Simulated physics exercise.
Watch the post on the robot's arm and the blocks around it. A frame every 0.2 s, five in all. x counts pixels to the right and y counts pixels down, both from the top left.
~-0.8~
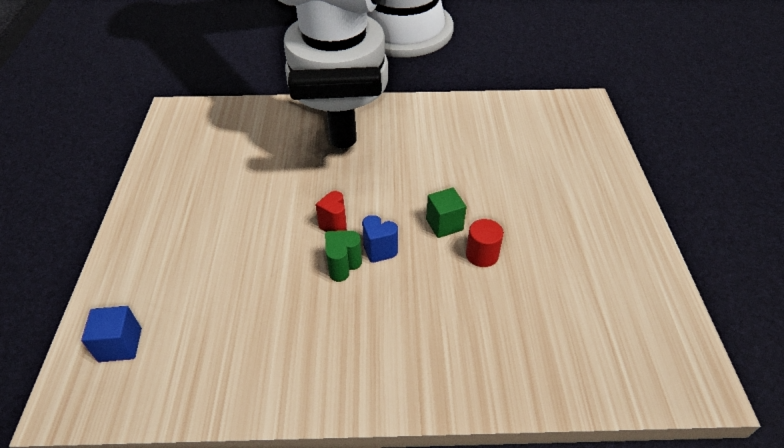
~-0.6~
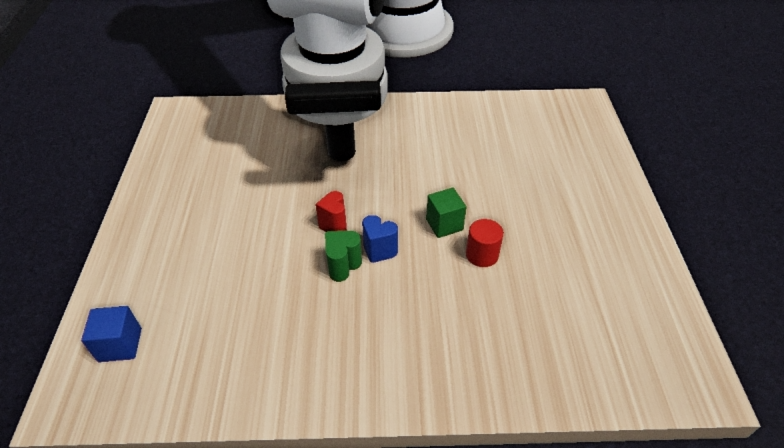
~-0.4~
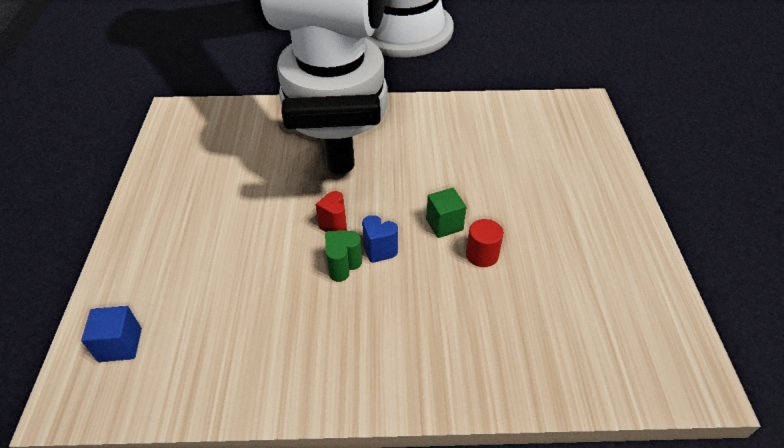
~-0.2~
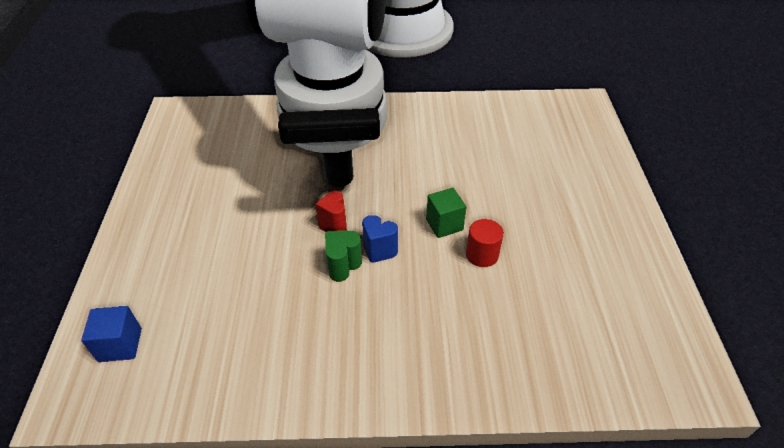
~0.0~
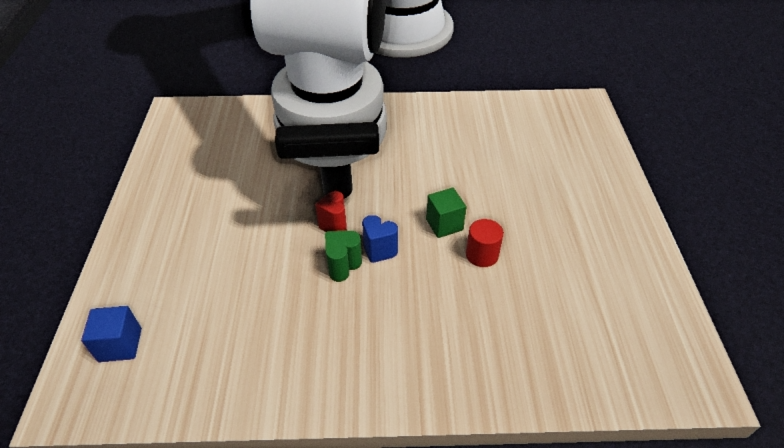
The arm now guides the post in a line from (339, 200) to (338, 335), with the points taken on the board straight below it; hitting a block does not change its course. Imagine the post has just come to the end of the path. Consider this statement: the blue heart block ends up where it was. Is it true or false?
Answer: True.
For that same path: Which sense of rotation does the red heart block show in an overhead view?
It goes clockwise.
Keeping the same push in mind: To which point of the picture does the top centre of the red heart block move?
It ends at (307, 253).
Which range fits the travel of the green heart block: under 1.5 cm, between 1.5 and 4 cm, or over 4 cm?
It's set to move over 4 cm.
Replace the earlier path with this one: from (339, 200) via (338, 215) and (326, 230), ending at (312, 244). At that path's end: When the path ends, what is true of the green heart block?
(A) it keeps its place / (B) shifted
B
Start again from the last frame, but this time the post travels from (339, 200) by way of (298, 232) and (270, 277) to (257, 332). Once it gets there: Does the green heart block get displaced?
I expect not.
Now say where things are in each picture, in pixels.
The first frame shows tip of the post at (343, 140), middles of tops, red heart block at (332, 201), green heart block at (340, 242), blue heart block at (379, 226).
The second frame shows post at (342, 153), nothing pushed.
The third frame shows post at (341, 165), nothing pushed.
The fourth frame shows post at (339, 178), nothing pushed.
The fifth frame shows post at (338, 190), red heart block at (332, 201), green heart block at (340, 242), blue heart block at (379, 226).
What follows on the original path. One third of the way, post at (339, 230); red heart block at (318, 235), turned 55° clockwise; green heart block at (338, 249), turned 35° anticlockwise.
Two thirds of the way, post at (339, 275); red heart block at (307, 253); green heart block at (338, 292), turned 50° anticlockwise.
At the end, post at (337, 326); red heart block at (307, 253), turned 145° clockwise; green heart block at (333, 348), turned 40° anticlockwise; blue heart block unmoved.
